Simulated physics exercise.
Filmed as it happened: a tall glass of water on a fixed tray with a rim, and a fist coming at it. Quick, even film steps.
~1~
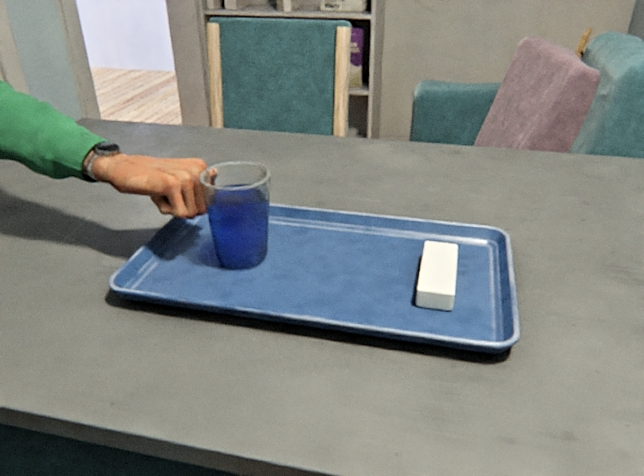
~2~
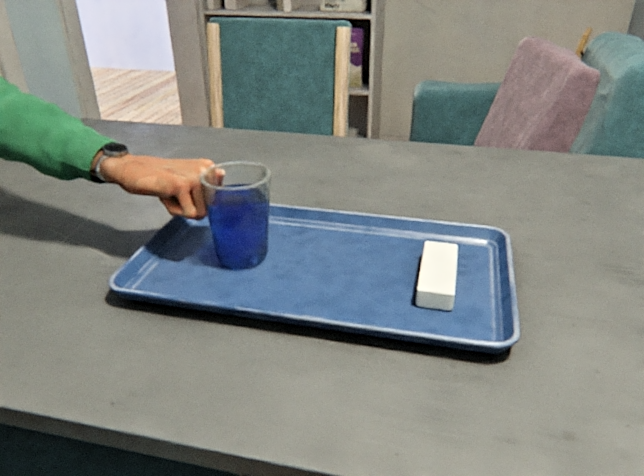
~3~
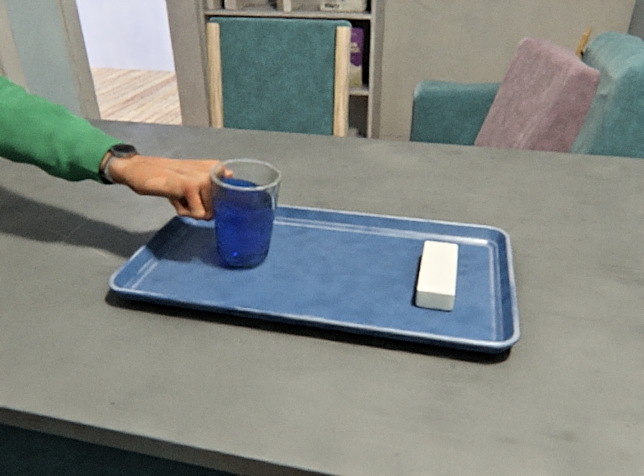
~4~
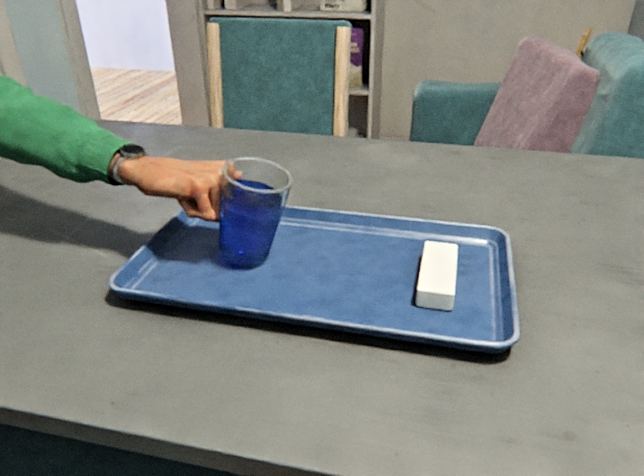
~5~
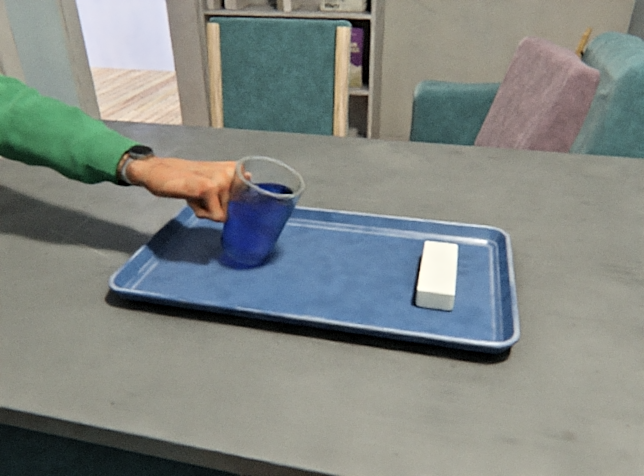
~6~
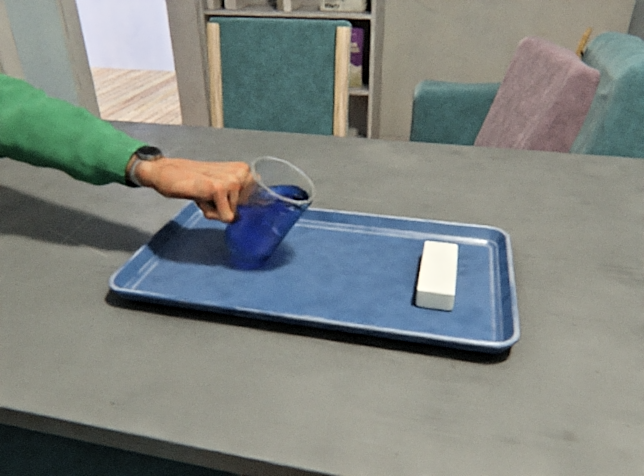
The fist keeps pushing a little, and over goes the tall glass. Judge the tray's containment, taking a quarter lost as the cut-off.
Containment is good, under a quarter lost.
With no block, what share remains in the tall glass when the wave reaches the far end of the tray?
About 50 percent.
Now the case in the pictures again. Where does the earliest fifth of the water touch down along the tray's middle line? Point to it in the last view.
I'd put the spot somewhere close to pixel (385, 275).
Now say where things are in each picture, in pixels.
In the first frame, tilt 0°; right rim (267, 179); surface from (213, 191) to (266, 196); the tray's far rim is at (512, 280); a block is fixed to the tray further along.
In the second frame, tilt 0°; right rim (267, 179); surface from (212, 191) to (266, 196).
In the third frame, tilt 7°; right rim (278, 182); surface from (219, 178) to (273, 201).
In the fourth frame, tilt 14°; right rim (289, 185); surface from (229, 181) to (283, 198).
In the fifth frame, tilt 21°; right rim (301, 191); surface from (236, 194) to (296, 195).
In the sixth frame, tilt 29°; right rim (312, 198); surface from (242, 199) to (310, 196).
A moment on, the tall glass lies on its side and 83 per cent is in the glass, 7 on the tray and 10 above or beyond its rim.
Next, the tall glass lies on its side and 46 per cent is in the glass, 39 on the tray and 15 above or beyond its rim.
Then the tall glass lies on its side and 29 per cent is in the glass, 55 on the tray and 17 above or beyond its rim.
Later the tall glass lies on its side and 14 per cent is in the glass, 78 on the tray and 7 above or beyond its rim.
At rest 93 per cent is held by tray and glass, 7 is off the tray.
